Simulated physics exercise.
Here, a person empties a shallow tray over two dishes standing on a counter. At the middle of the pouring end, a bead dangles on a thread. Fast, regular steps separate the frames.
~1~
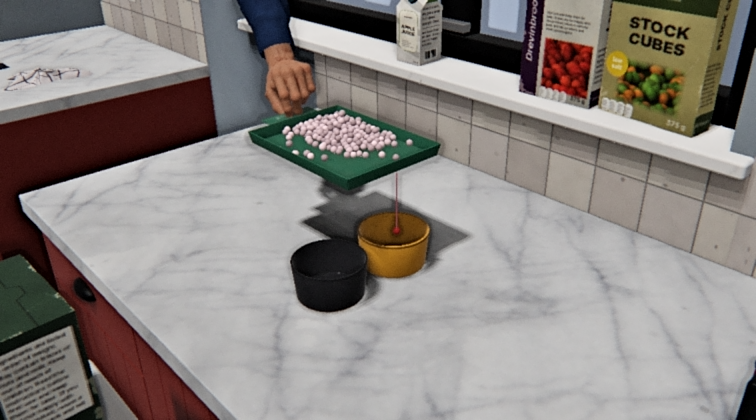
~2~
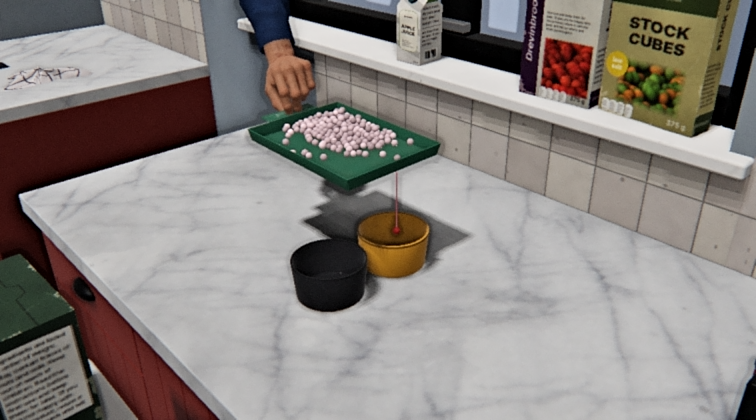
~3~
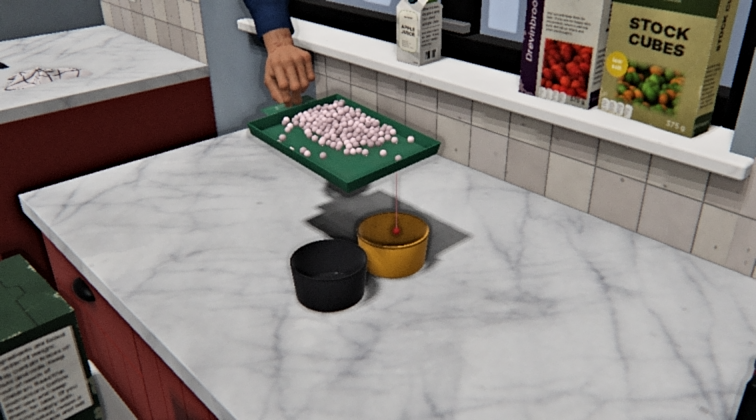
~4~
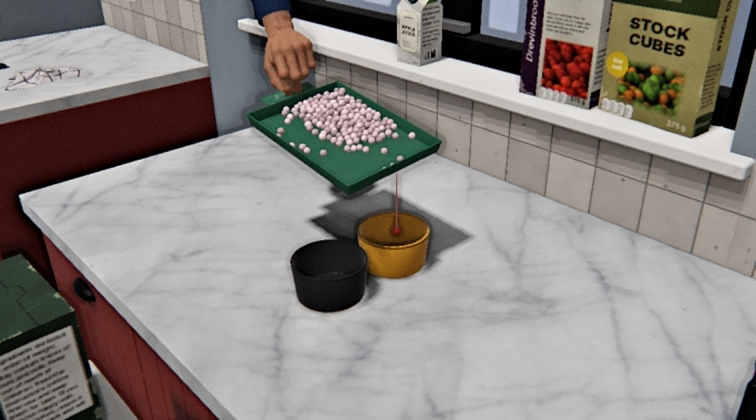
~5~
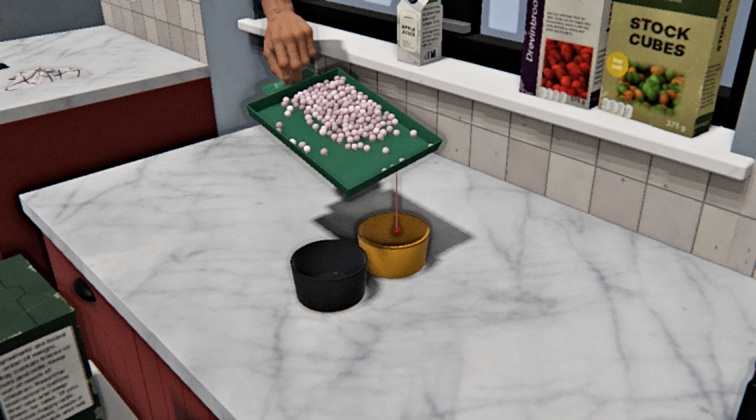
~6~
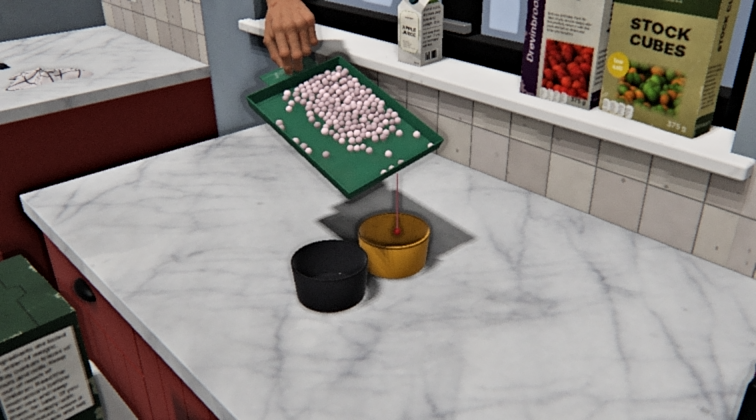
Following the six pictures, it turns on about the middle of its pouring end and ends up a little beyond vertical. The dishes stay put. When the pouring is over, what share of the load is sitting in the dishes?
The dishes hold less than half of it.
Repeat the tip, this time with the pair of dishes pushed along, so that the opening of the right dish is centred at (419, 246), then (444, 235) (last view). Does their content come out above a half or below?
In the first position past half, in the second past half.
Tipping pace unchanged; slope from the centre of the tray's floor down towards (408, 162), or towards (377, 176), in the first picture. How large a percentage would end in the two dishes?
About 0 and 10 percent.
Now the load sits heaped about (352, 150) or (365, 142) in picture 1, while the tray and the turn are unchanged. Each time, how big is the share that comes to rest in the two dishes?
Roughly 30 and 40 percent, in that order.
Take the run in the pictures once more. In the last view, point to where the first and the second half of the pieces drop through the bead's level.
The opening part goes through (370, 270); what follows goes through (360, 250).
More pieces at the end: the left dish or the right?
Pick: The one placed left.
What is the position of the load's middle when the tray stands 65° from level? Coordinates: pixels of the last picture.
Roughly (363, 198).
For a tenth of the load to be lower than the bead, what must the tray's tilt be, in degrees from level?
Around 60 degrees of turn.
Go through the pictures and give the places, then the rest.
The first picture shows corners of the pouring end (348, 178) and (437, 144), level; middle of the load (342, 134), sugar pearls; left dish (354, 288); right dish (418, 256); bead on its thread (397, 231).
The second picture shows corners of the pouring end (348, 178) and (437, 143), level; middle of the load (341, 131).
The third picture shows corners of the pouring end (348, 180) and (437, 142), tipped barely, lowest at the left corner; middle of the load (341, 126).
The fourth picture shows corners of the pouring end (349, 184) and (438, 141), tipped a little, lowest at the left corner; middle of the load (342, 118).
The fifth picture shows corners of the pouring end (349, 187) and (439, 139), tipped clearly, lowest at the left corner; middle of the load (342, 111), about a tenth on the move.
The sixth picture shows corners of the pouring end (350, 190) and (440, 139), tipped clearly, lowest at the left corner; middle of the load (344, 107), almost all on the move; left dish (355, 289); right dish (418, 256).
Just after the last frame, tray tipped steeply; roughly half on the tray; about a tenth outside both; roughly a quarter in the air.
A moment on, tray tipped past a quarter turn; about a tenth on the tray; roughly a quarter in the left dish; roughly two thirds outside both; about a tenth in the air.
Further on, tray tipped past a quarter turn; roughly a quarter in the left dish; the larger part outside both.
When it is over, tray tipped past a quarter turn; roughly a quarter in the left dish; not one in the right dish; the larger part outside both.
